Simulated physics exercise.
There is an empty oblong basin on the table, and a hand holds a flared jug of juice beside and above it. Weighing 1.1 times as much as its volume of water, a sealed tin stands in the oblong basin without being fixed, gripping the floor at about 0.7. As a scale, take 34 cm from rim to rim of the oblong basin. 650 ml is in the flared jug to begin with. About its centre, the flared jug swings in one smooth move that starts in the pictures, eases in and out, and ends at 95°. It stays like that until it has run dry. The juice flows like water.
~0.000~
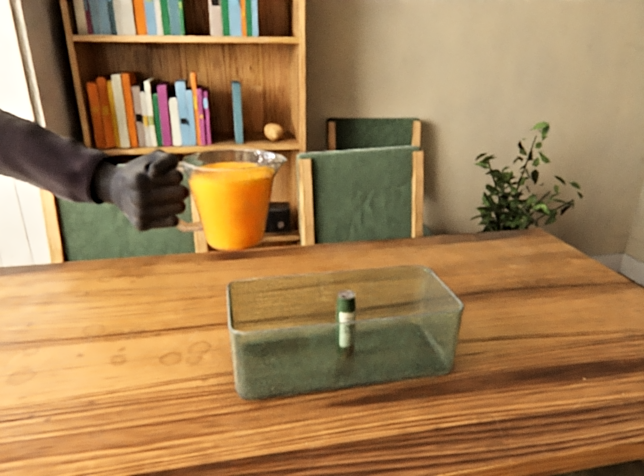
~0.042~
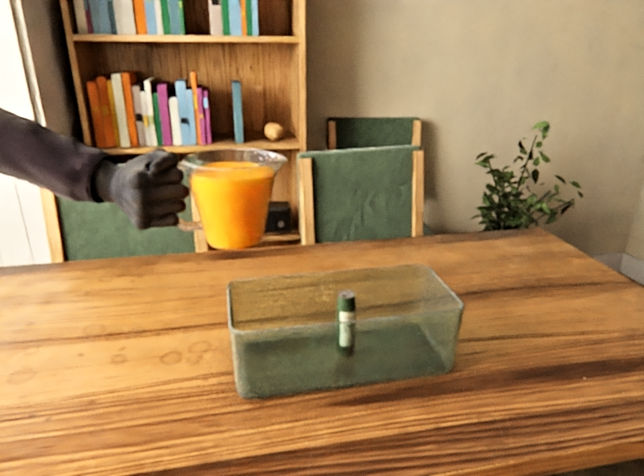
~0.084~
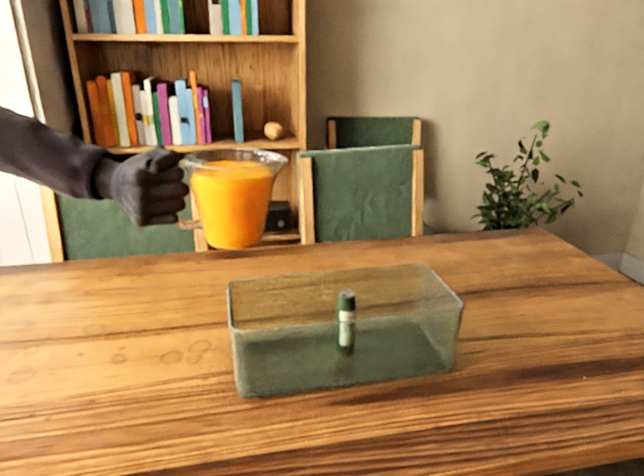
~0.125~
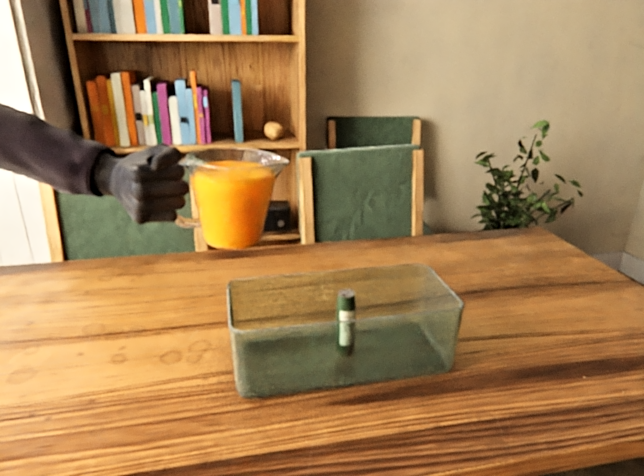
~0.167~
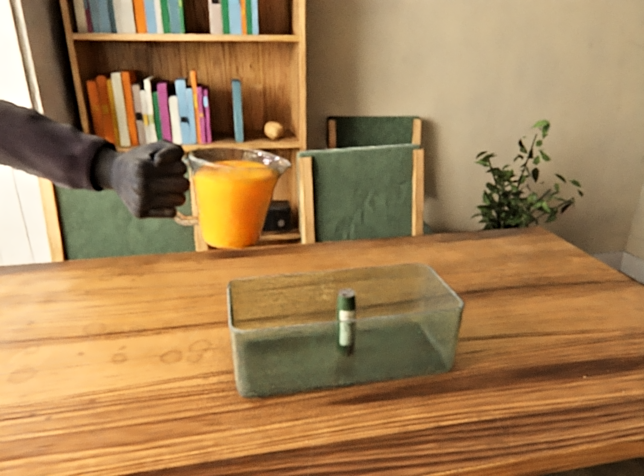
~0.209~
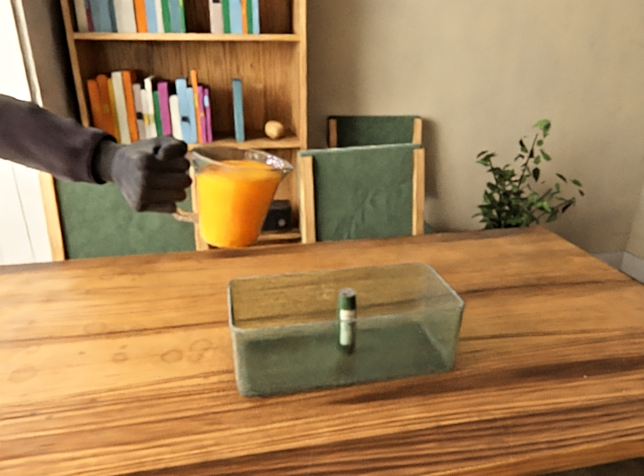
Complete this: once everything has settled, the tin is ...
Once everything has settled, the tin is lying over.
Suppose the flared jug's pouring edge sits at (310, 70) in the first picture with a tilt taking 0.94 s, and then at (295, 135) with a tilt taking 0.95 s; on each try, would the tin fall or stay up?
Run one: It does not tip. Run two: It tumbles.
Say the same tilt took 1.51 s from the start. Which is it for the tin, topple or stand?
Result: Tin tipped over.
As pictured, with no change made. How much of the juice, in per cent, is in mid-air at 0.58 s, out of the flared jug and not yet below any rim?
I'd say close to 22 per cent.
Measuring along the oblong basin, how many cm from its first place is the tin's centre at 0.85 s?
About 1 cm.
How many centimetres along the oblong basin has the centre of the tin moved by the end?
Looks like roughly 10.0 cm in total.
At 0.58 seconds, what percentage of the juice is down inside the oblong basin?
Fraction in basin: Approx. 4%.
Then, 0.58 s in, the tilt is 64° and 74 per cent is still to pour; the tin stands where it began.
Then, 0.85 s in, the tilt is 93° and 23 per cent is still to pour; the tin stands 1 cm from where it began.
Then, 1.13 s in, the tilt is 95° and 2 per cent is still to pour; the tin lies on its side.
Then, 1.44 s in, the tilt is 95° and 0 per cent is still to pour; the tin lies on its side.
Finally, the tin lies on its side.
